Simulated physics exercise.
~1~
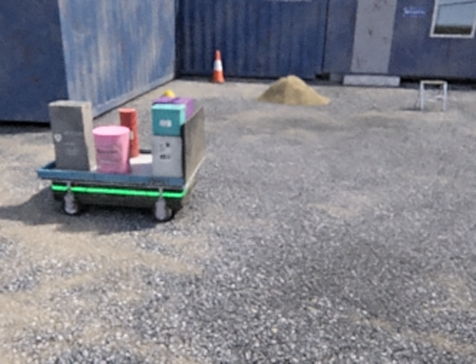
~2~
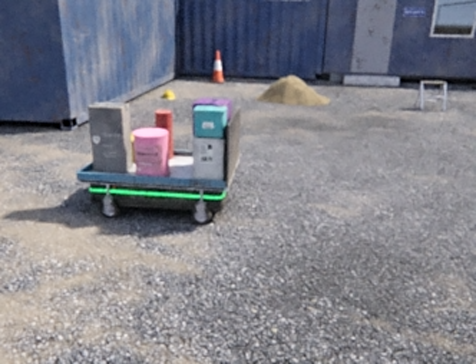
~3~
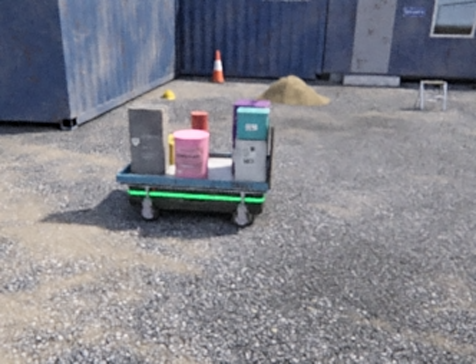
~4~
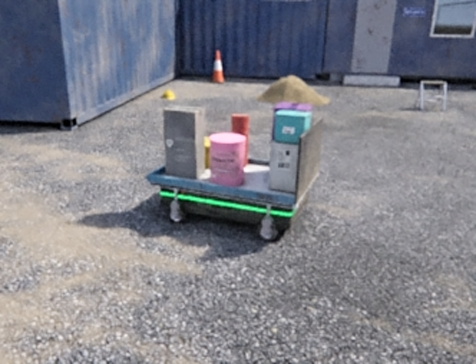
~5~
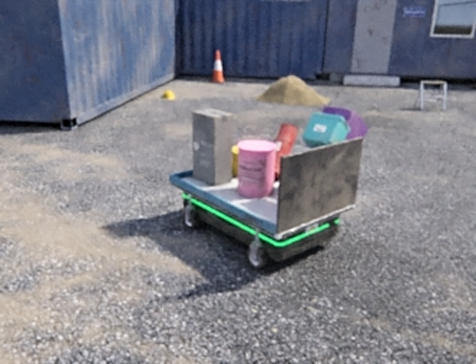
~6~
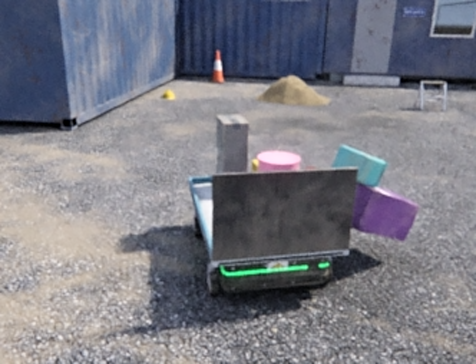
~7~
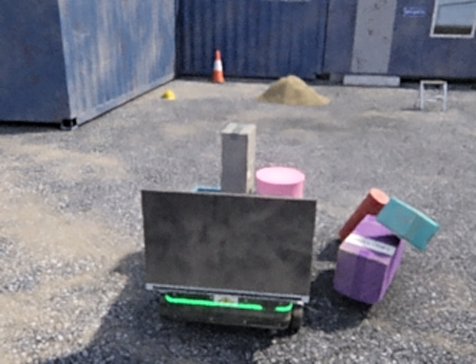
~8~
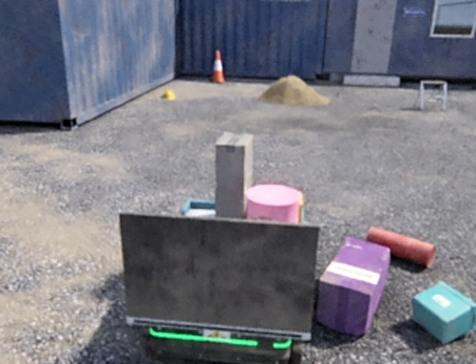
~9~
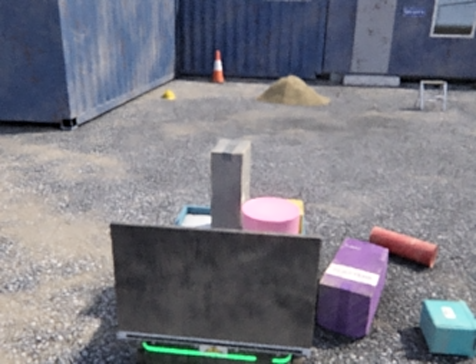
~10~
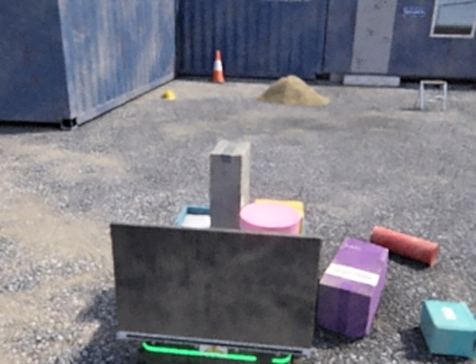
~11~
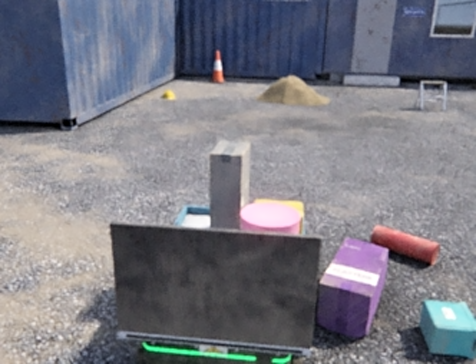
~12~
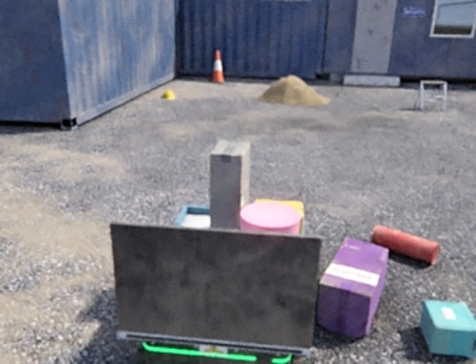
A flat cart loaded with boxes and tubs rolled right across gravel and swung toward the camera, spilling a purple box, a turquoise box and a red canister off its side, then stopped with the grey box and pink pail still standing aboard.
